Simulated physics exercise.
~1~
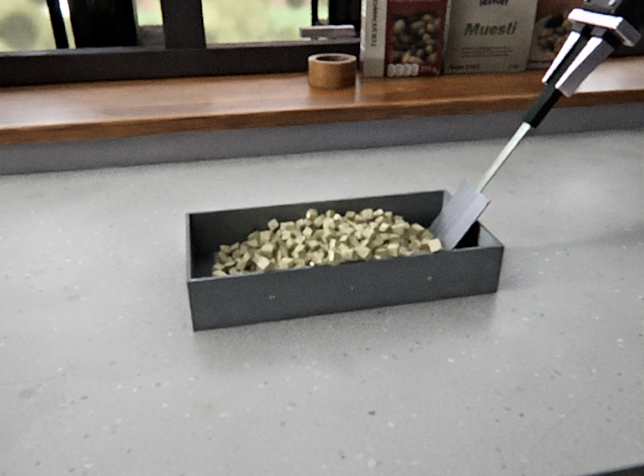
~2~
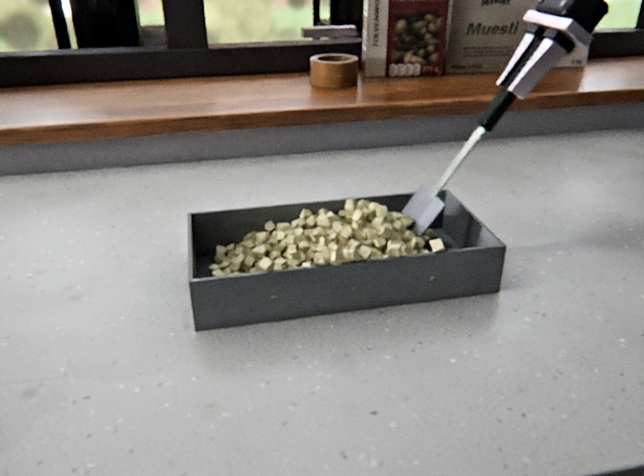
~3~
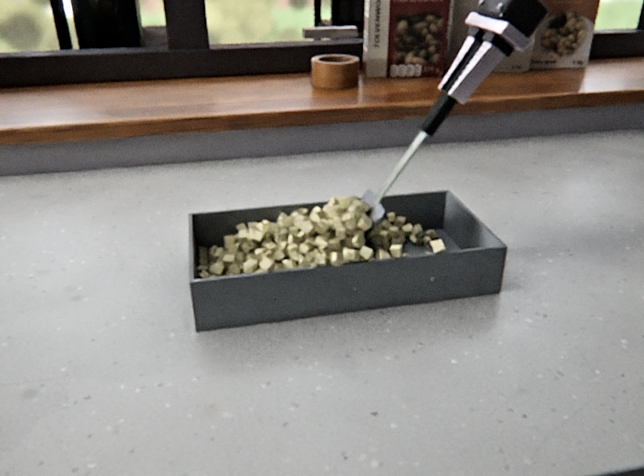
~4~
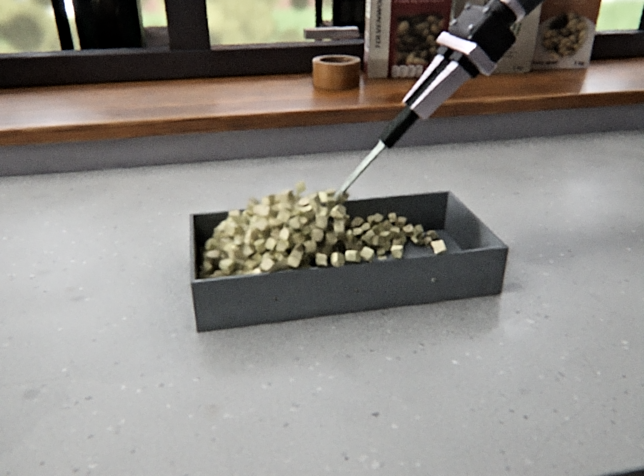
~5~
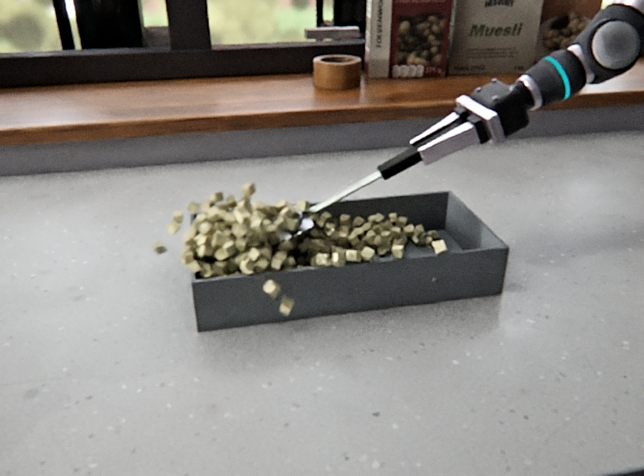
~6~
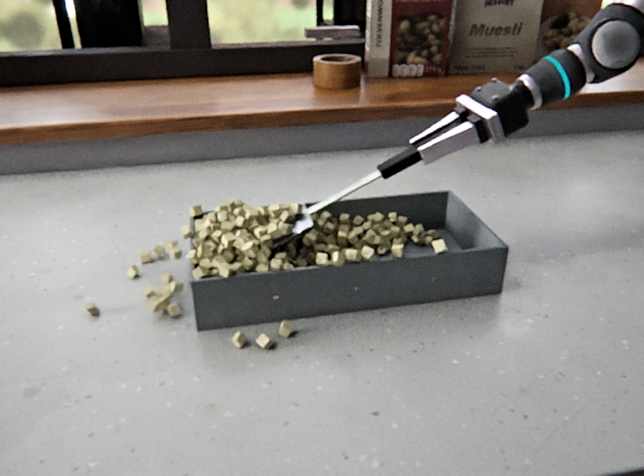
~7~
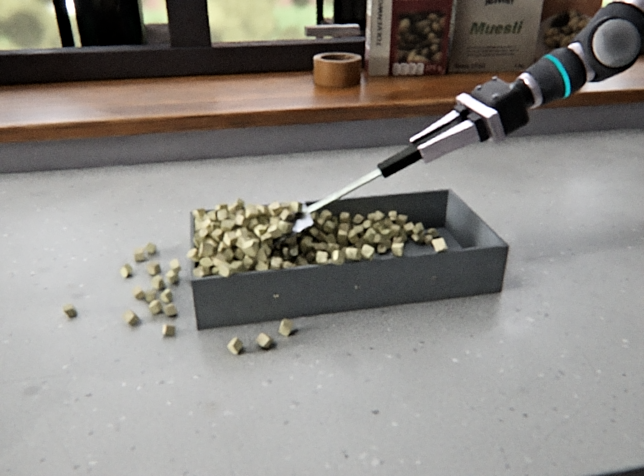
A robotic arm holding a paddle pushes a heap of pale vegetable dice leftward along a grey roasting tin, piling them up until some spill over the left end and front. The paddle stops, and scattered dice lie on the counter while most remain in the tin.
